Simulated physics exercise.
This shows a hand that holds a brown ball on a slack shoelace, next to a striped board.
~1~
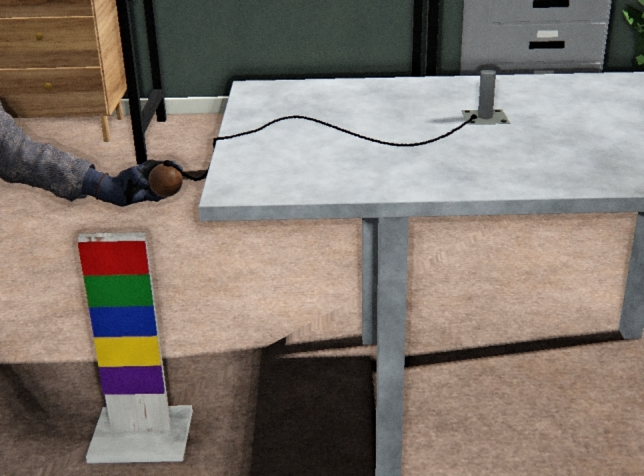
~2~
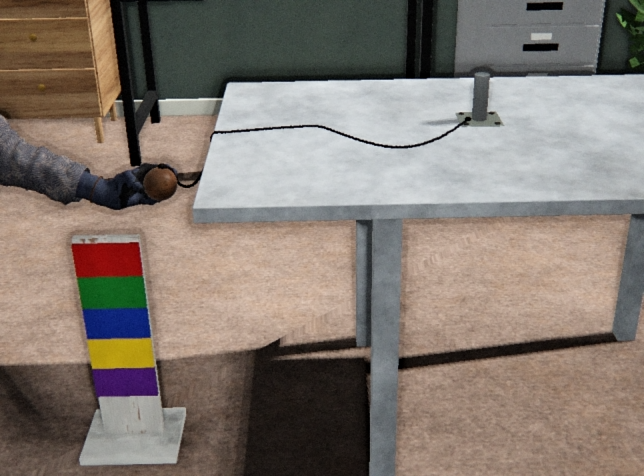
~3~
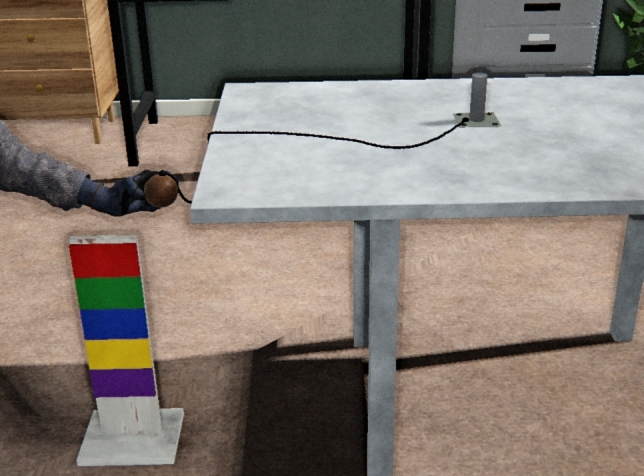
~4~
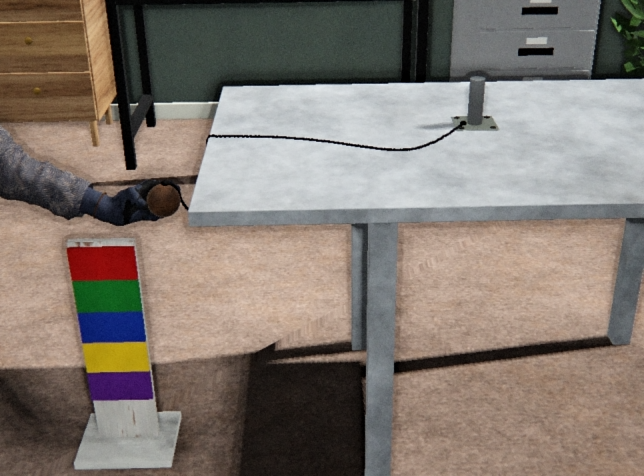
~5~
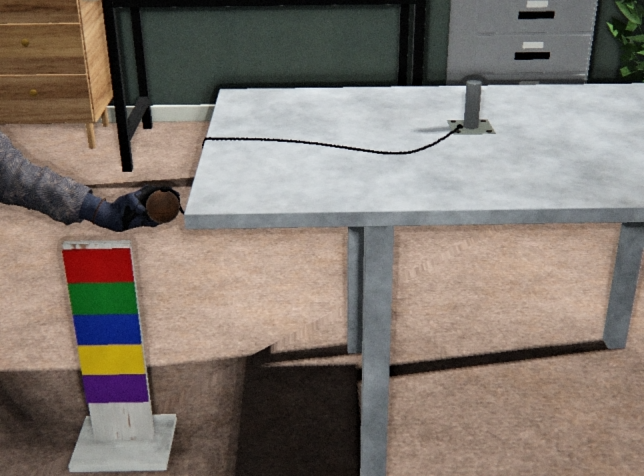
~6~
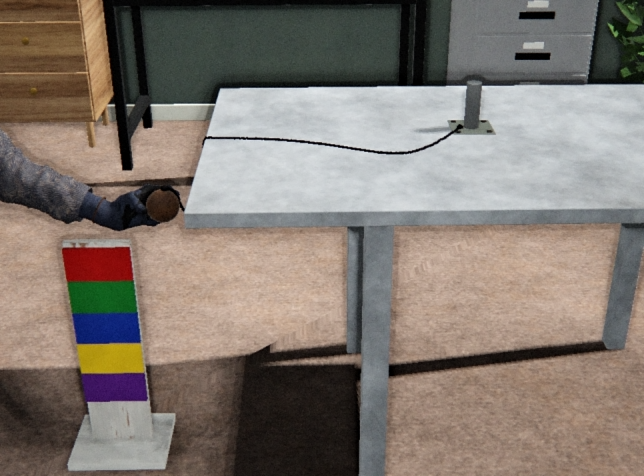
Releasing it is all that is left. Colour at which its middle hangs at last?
The blue one.
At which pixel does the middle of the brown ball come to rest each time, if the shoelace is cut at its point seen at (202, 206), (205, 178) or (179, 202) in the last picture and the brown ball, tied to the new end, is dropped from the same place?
Close to (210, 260) first, close to (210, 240) next, and close to (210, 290) last.
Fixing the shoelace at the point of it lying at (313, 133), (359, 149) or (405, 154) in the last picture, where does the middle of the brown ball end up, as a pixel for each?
It ends up near (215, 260) the first time, (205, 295) the second and (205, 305) the third.
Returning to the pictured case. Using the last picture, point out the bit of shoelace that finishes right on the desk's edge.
Near (238, 138).
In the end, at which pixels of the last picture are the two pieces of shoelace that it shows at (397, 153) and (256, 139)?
End points: Roughly (361, 136); roughly (218, 150).
Early on, ball near (176, 313); level with blue.
Midway, ball near (239, 303); level with blue.
Near the end, ball near (204, 322); level with blue.
Finally, ball near (210, 321); level with blue. At blue.
